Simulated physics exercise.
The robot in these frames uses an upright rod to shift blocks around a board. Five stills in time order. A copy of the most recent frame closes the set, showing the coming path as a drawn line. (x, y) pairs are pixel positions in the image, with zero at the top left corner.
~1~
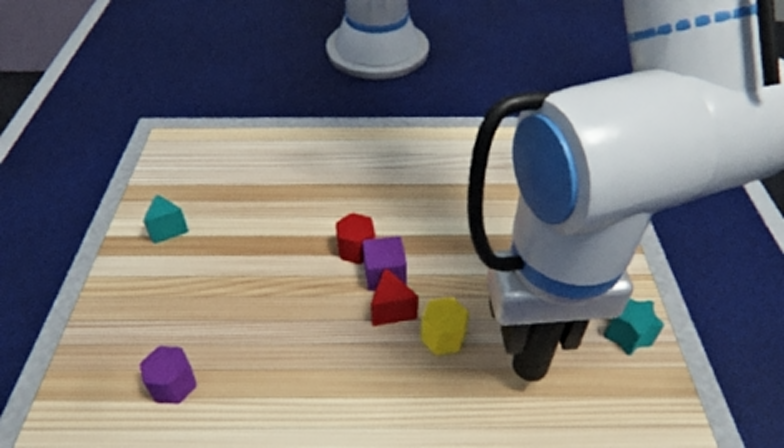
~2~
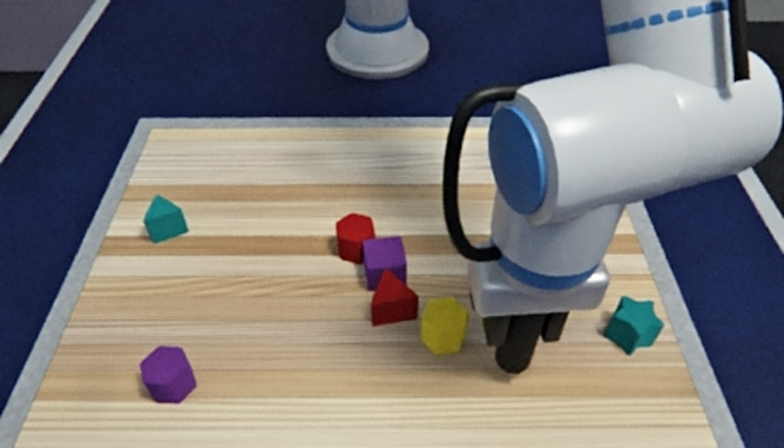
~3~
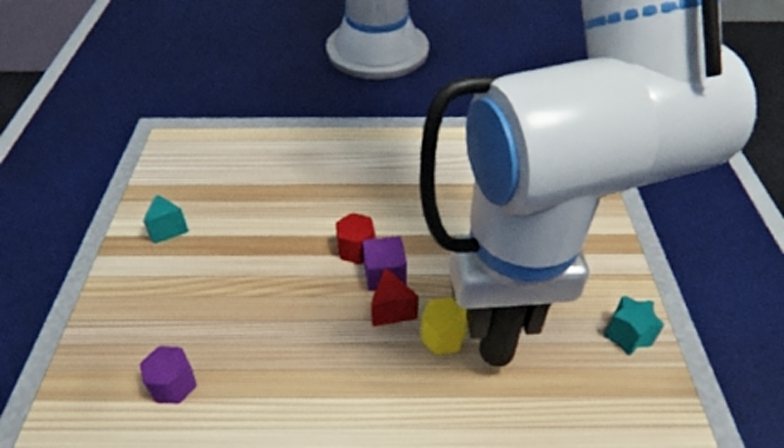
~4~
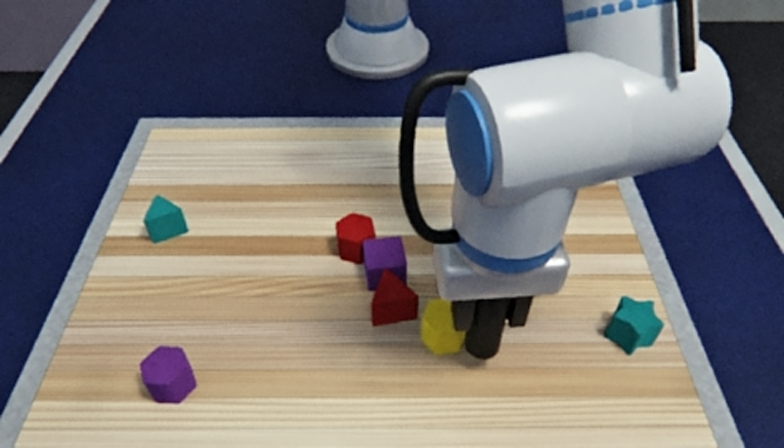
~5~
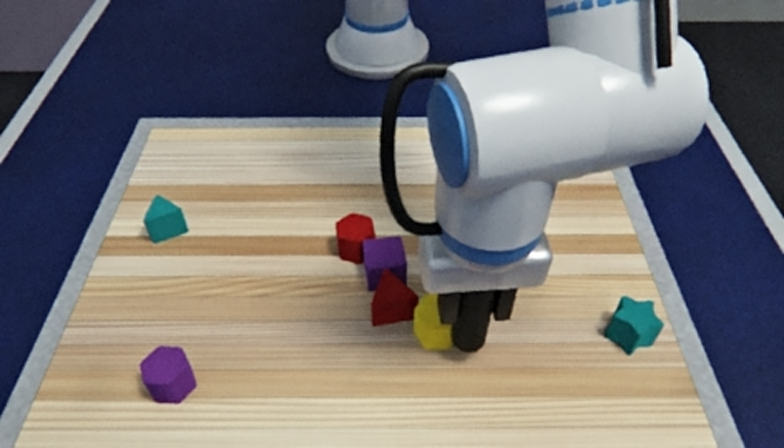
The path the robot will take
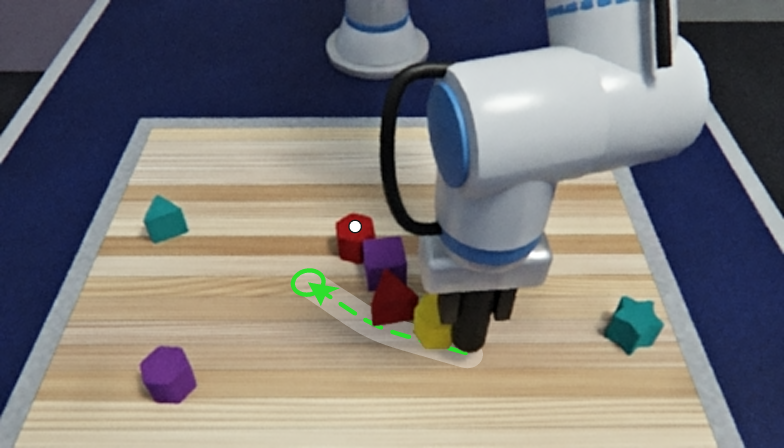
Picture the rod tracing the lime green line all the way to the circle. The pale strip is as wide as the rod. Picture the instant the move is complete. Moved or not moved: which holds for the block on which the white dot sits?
At the end of the path, it will have moved.
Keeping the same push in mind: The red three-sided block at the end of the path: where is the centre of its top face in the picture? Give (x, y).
It sits at (338, 248).
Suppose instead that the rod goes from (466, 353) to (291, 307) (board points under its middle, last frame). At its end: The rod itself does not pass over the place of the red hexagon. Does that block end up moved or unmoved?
It moves.
The drawn path runs from (466, 353) through (377, 326) to (308, 282); the dot is on the red hexagon.
On the path given first. One third of the way, rod (403, 320); red hexagon (352, 222); purple square block (380, 247); red three-sided block (378, 274), turned 55° anticlockwise; yellow hexagon (412, 283), turned 60° clockwise.
Two thirds of the way, rod (350, 296); red hexagon (351, 216), turned 15° anticlockwise; purple square block (379, 237), turned 35° clockwise; red three-sided block (357, 258), turned 20° anticlockwise; yellow hexagon (411, 282), turned 60° clockwise.
At the end, rod (306, 267); red hexagon (351, 216), turned 15° anticlockwise; purple square block (379, 235), turned 45° clockwise; red three-sided block (338, 248), turned 45° clockwise; yellow hexagon (411, 282), turned 60° clockwise.
